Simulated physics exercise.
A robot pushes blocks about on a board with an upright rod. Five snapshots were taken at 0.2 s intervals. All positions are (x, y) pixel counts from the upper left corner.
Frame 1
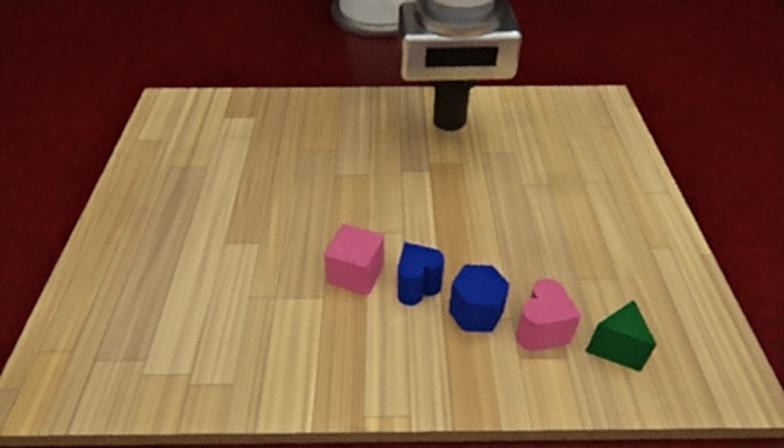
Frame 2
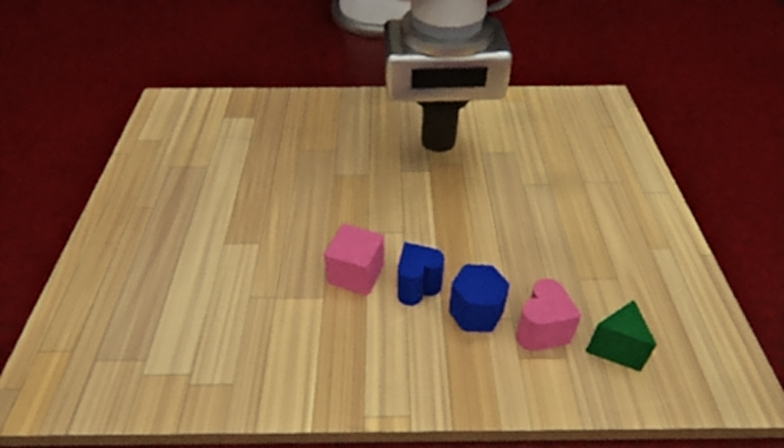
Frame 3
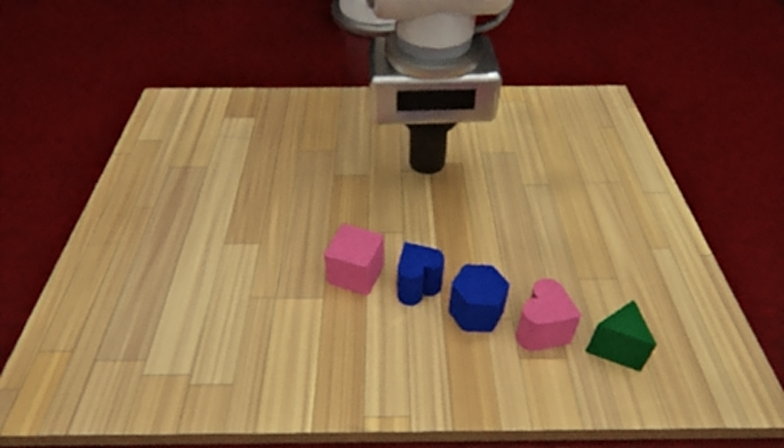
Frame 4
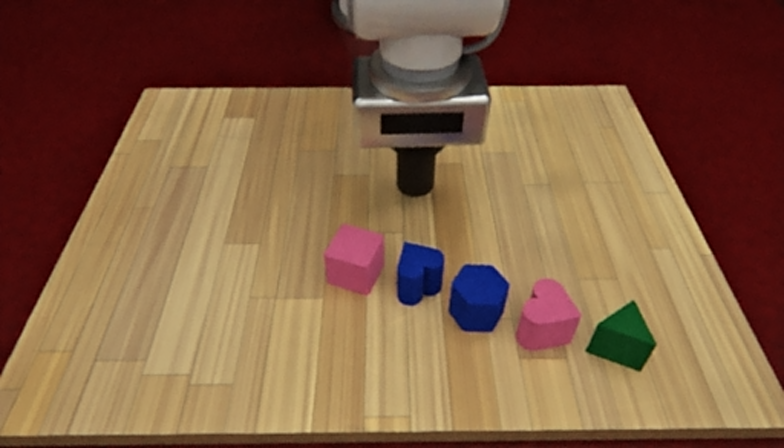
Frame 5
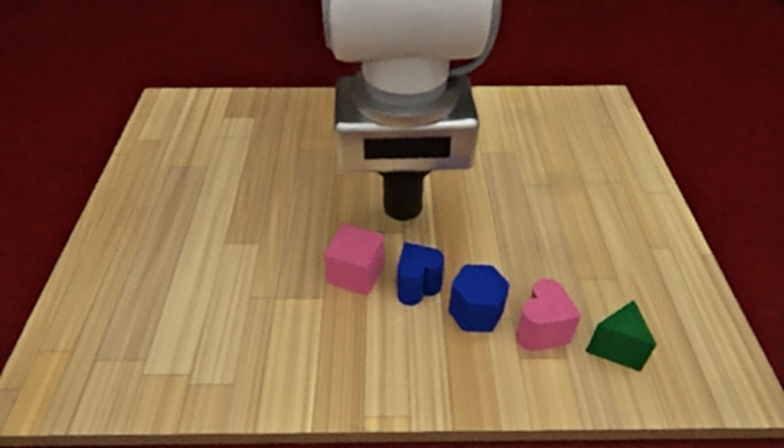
Robot arm moving its black rod forward and slightly left over a wooden board, toward pink, blue and green blocks lying still.
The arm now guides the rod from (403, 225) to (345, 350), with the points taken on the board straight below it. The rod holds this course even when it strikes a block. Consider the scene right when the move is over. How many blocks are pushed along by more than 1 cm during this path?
One.
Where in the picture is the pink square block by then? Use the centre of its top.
At the end it should sit near (316, 271).
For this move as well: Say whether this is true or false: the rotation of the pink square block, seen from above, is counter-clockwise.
The claim does not hold.
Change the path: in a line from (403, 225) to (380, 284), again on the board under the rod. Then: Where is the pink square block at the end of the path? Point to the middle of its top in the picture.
Answer: (334, 262).
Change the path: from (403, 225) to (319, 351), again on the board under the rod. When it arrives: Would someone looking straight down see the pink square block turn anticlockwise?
That would be a no.
What follows on the original path. One third of the way, rod (386, 245); pink square block (345, 252), turned 20° clockwise.
Two thirds of the way, rod (366, 287); pink square block (319, 270), turned 80° clockwise.
At the end, rod (343, 334); pink square block (316, 271), turned 85° clockwise; blue heart block unmoved.
